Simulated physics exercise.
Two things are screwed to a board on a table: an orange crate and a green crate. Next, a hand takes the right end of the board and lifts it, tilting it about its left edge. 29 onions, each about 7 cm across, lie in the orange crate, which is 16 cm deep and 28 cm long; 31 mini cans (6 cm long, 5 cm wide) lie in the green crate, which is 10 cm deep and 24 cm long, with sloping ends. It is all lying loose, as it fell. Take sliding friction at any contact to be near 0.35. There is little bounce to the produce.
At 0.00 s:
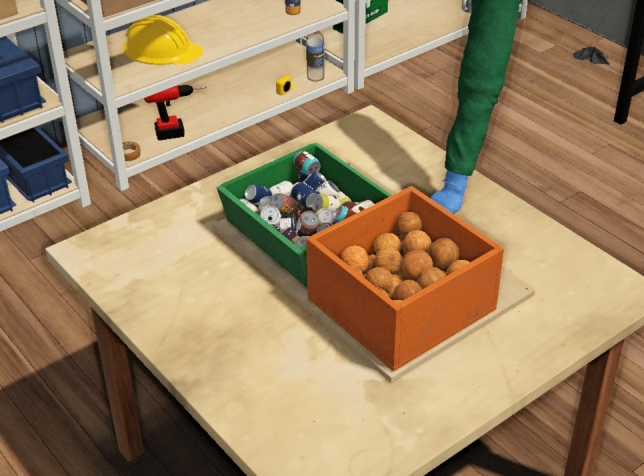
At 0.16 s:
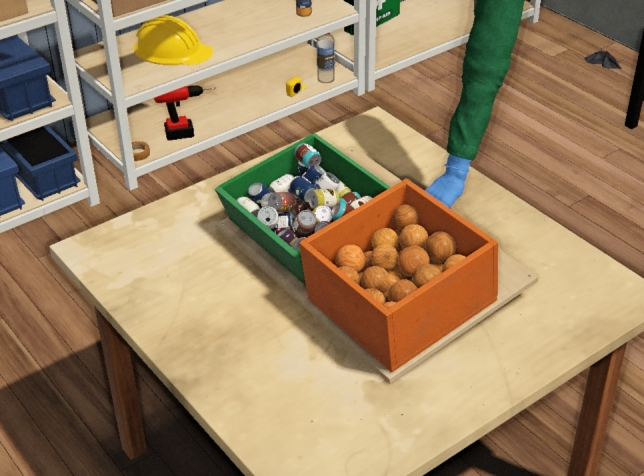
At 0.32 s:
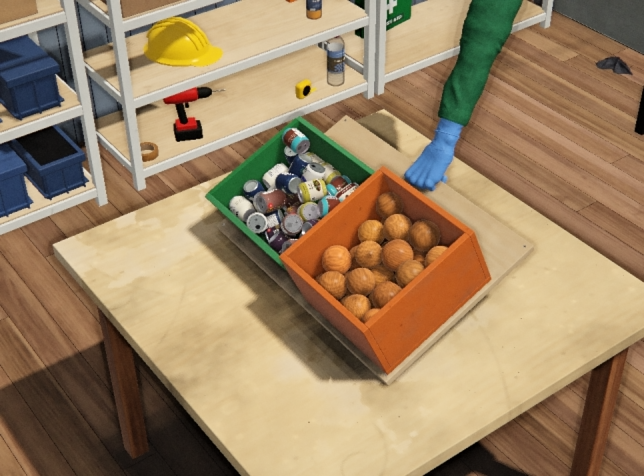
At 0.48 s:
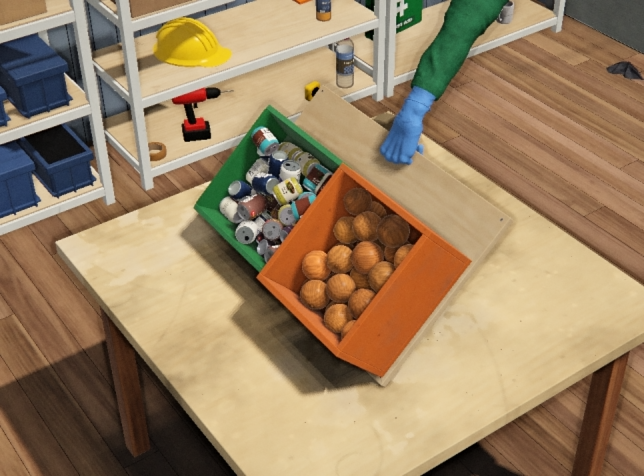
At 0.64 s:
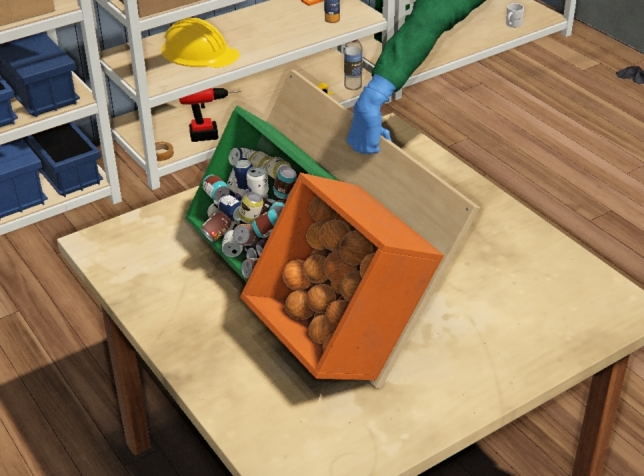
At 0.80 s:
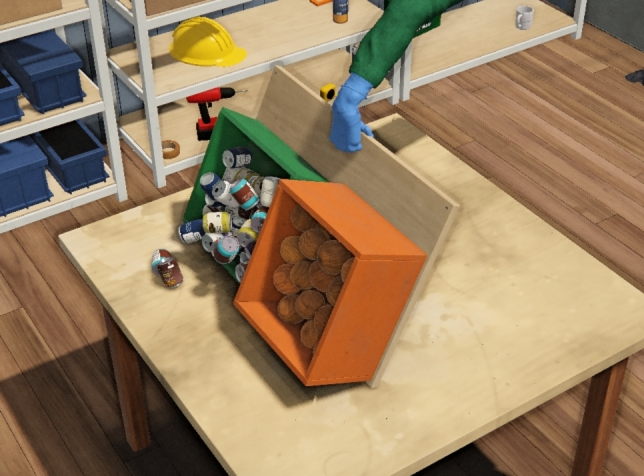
A board holding an orange crate of brown balls and a green crate of cans tilts steeply as a gloved hand lifts its right end, cans spilling out.
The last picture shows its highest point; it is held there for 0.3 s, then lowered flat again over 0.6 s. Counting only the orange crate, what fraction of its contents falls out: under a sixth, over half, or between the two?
Fraction out: Smaller than one-sixth.
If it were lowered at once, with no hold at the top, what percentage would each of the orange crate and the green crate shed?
Orange crate: 0%, green crate: 30%.
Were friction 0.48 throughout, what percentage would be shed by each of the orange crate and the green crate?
Orange crate 0, green crate 30 per cent.
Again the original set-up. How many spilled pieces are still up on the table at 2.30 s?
Roughly 10 of them.
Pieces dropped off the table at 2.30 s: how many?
Roughly 1.
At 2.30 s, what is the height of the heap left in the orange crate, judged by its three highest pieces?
It reaches close to 13 cm.
After 1.04 s, tilt 65°; orange crate 29 in, 0 out and green crate 25 in, 6 out.
After 1.34 s, tilt 42°; orange crate 28 in, 1 out and green crate 22 in, 9 out.
After 1.76 s, tilt 0°; orange crate 28 in, 1 out and green crate 21 in, 10 out.
Final count (at 2.30 s), orange crate 28 in, 1 out and green crate 21 in, 10 out. Asked share, 1 of 29, 3 per cent.
